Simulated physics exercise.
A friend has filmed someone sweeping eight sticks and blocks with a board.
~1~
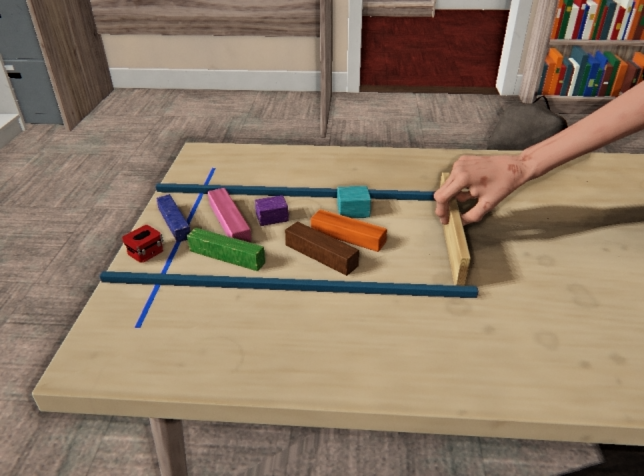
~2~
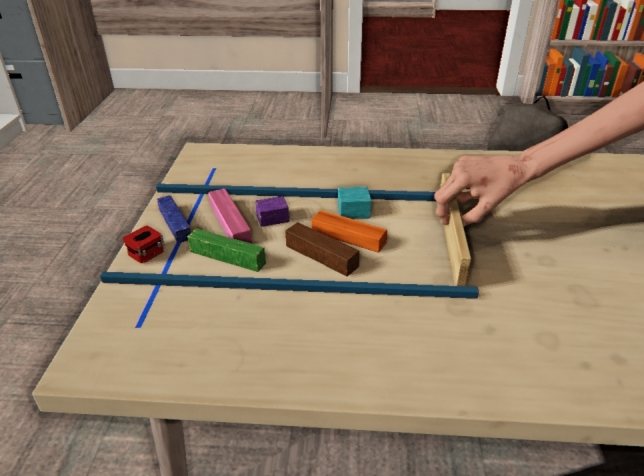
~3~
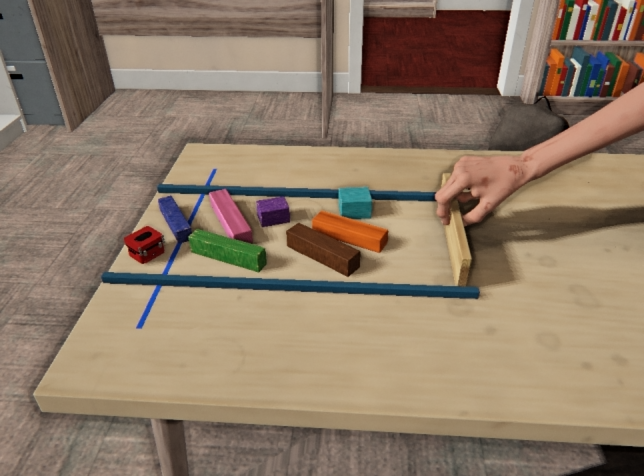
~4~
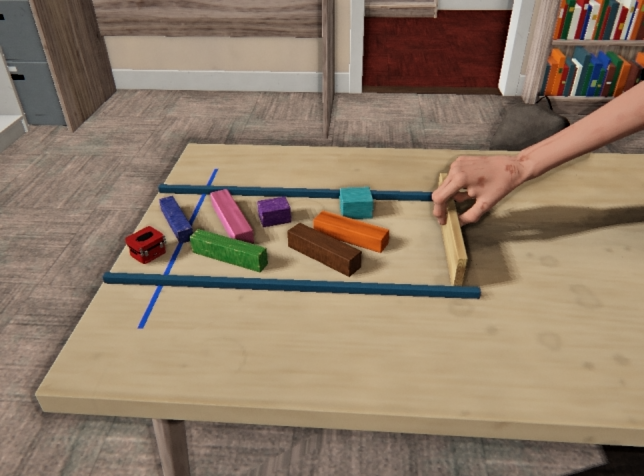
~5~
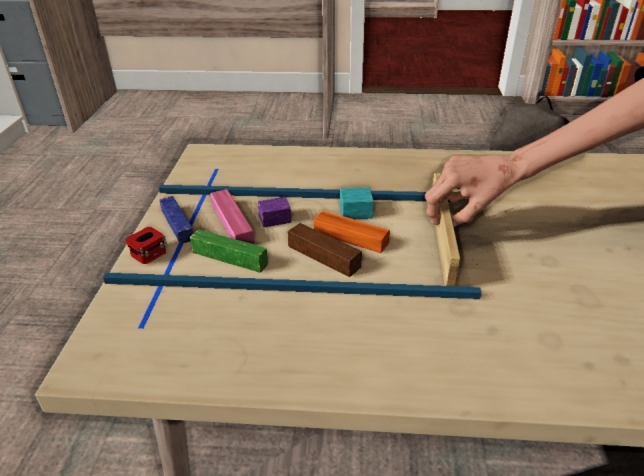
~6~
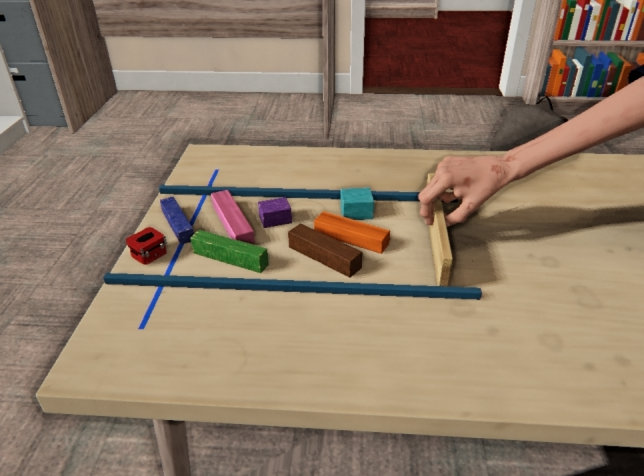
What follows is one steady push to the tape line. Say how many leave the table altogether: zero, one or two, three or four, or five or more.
Outcome: The number that fall off is three or four.
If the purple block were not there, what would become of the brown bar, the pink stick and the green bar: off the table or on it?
The brown bar stays on; the pink stick drops off; the green bar does not fall.
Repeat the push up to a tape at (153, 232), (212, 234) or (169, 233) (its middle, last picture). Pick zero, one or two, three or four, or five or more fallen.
One after another: 5 or more; just one or two; five or more.
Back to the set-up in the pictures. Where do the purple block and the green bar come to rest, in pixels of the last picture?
First (159, 193), then (122, 256).
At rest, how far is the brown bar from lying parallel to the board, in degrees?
Near 35 degrees.
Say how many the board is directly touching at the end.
In contact: 3.
A little later, none off yet; red case at rest near (147, 247); blue bar at rest near (177, 219); pink stick at rest near (232, 218).
Next, none off yet; red case at rest near (147, 247); blue bar moving near (172, 219); pink stick shifted a little near (197, 218).
When it is over, the number that fall off is three or four; down, pink stick, blue bar and red case.
